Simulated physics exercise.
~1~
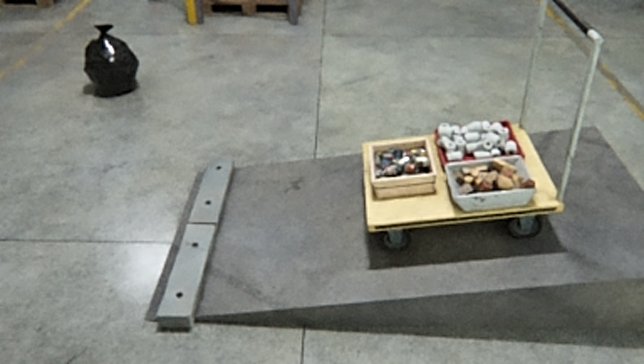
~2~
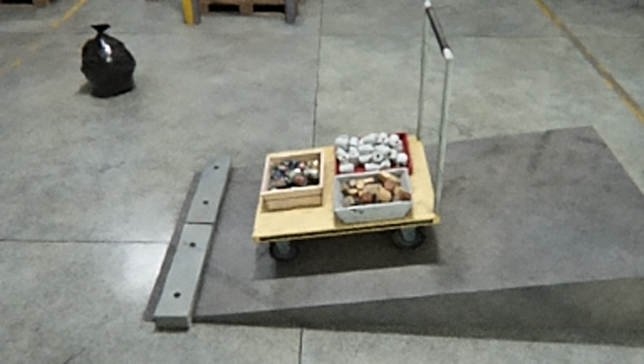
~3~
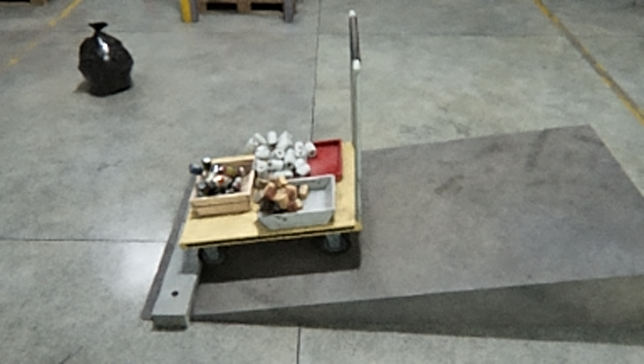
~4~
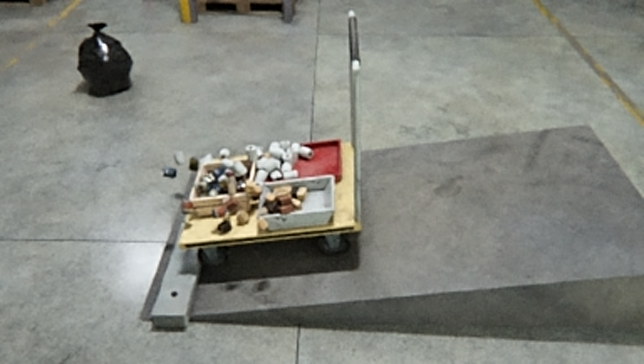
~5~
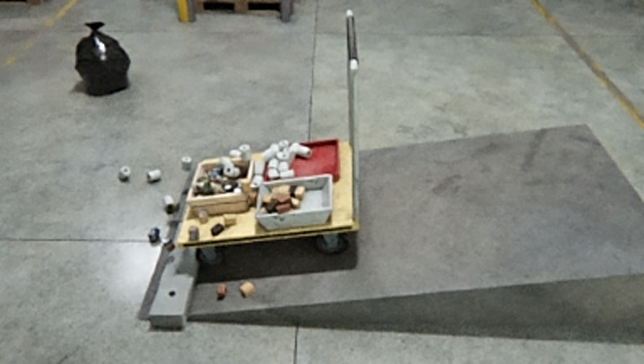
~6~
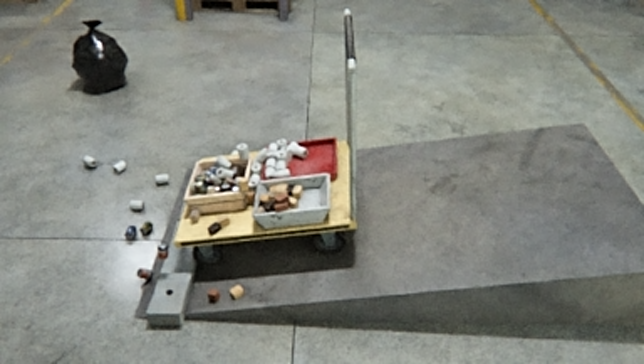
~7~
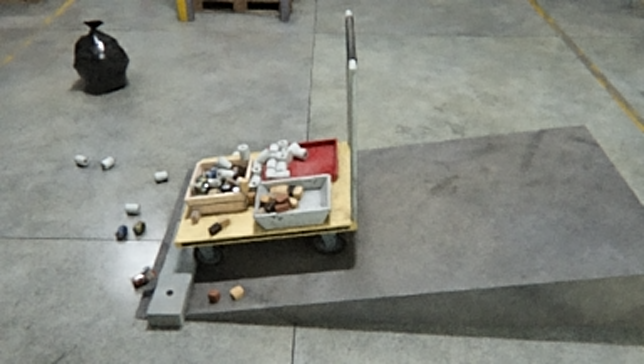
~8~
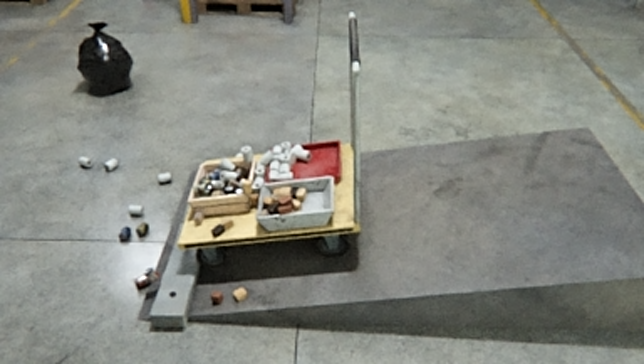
A bare concrete warehouse floor is seen from above by a slightly swaying camera, with a black plastic bag standing at the upper left. A yellow platform trolley with an upright handle carries a wooden box of small cans, a white box of wooden blocks and a red box of white rolls on a grey ramp. The trolley rolls down leftward and stops against a grey beam at the bottom. Cans, blocks and rolls lurch forward, some landing in neighbouring boxes or on the deck, others flying over the beam. The trolley stays upright, with pieces scattered on the floor and ramp.
